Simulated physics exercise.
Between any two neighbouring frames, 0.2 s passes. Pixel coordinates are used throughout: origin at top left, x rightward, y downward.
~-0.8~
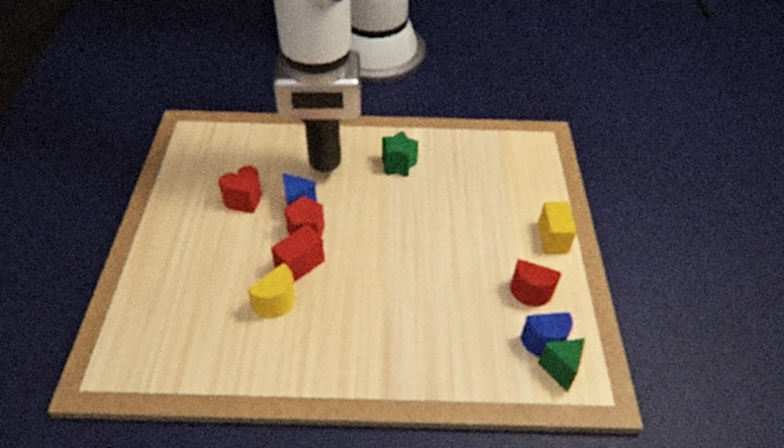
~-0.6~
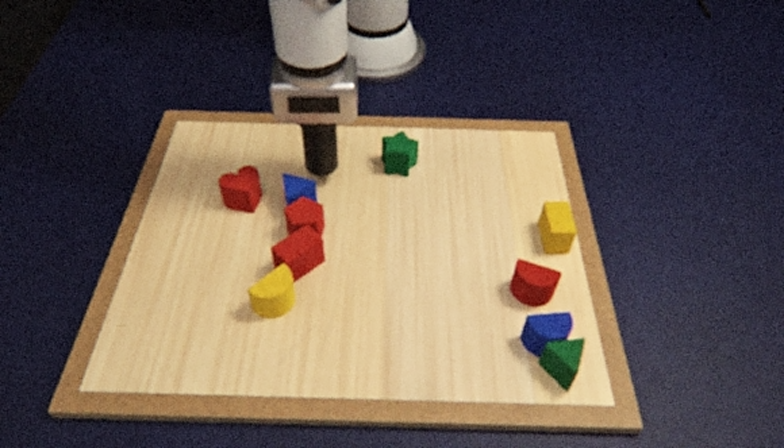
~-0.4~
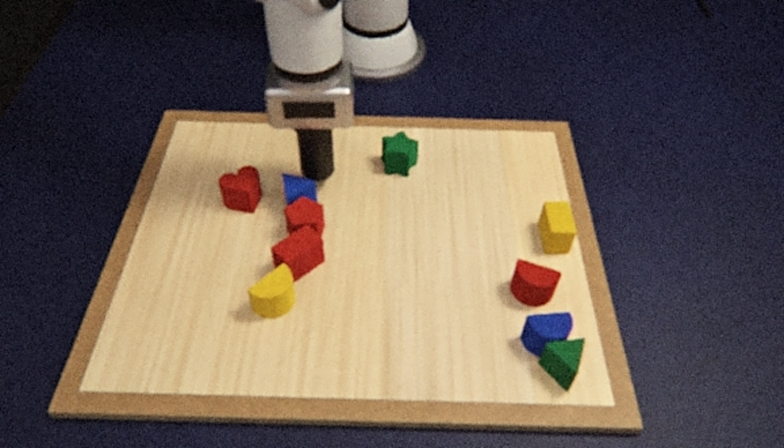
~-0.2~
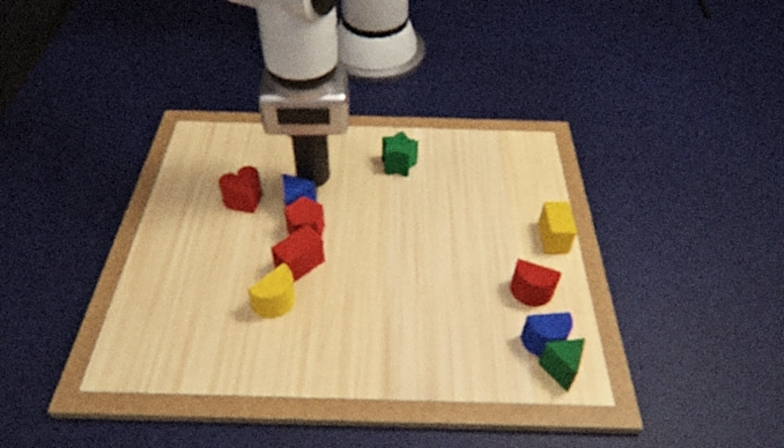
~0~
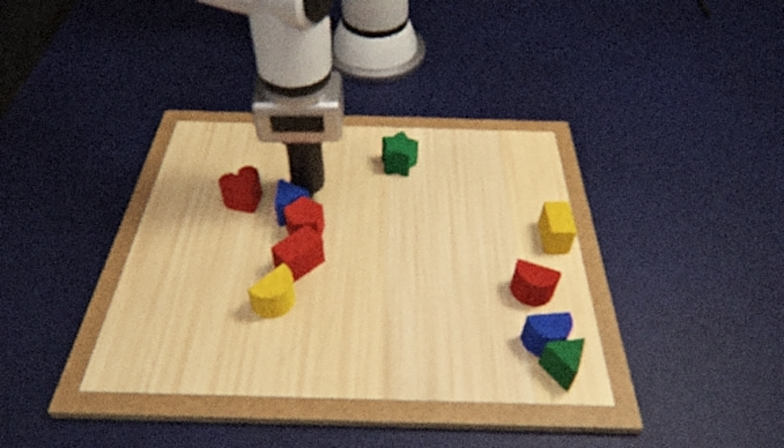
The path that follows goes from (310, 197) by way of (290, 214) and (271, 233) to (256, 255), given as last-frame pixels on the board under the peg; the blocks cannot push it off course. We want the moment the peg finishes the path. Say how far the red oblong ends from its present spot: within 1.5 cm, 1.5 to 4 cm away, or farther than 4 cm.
It moves less than 1.5 cm.
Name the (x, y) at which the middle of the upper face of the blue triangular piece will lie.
The spot you're after is about (226, 251) in the image.
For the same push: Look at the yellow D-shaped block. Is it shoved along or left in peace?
The push misses it.
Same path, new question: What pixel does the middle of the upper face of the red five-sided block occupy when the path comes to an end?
It will likely be found at (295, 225).
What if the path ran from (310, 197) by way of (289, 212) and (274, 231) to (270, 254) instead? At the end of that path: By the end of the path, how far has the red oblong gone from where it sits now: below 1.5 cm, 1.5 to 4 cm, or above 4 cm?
Short of 1.5 cm.
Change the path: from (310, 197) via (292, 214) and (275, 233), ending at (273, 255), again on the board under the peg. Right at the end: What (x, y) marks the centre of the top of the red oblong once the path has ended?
Pixel (320, 264).
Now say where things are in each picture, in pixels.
The first frame shows peg tip (325, 162); block tops, red heart-shaped block (240, 178); yellow D-shaped block (273, 282); blue triangular piece (295, 184); red oblong (297, 243); red five-sided block (304, 210).
The second frame shows peg (322, 166); blocks unchanged.
The third frame shows peg (318, 171); blocks unchanged.
The fourth frame shows peg (313, 177); blocks unchanged.
The fifth frame shows peg (308, 184); red heart-shaped block (240, 178); yellow D-shaped block (273, 282); blue triangular piece (288, 191); red oblong (297, 243); red five-sided block (304, 210).
On the path given first. One third of the way, peg (288, 201); blue triangular piece (268, 210); red oblong (300, 245); red five-sided block (304, 216), turned 25° anticlockwise.
Two thirds of the way, peg (268, 220); blue triangular piece (245, 229); red oblong (304, 247), turned 25° clockwise; red five-sided block (298, 223), turned 80° anticlockwise.
At the end, peg (253, 242); red heart-shaped block in place; yellow D-shaped block in place; blue triangular piece (226, 251), turned 15° clockwise; red oblong (305, 248), turned 25° clockwise; red five-sided block (297, 224), turned 85° anticlockwise.
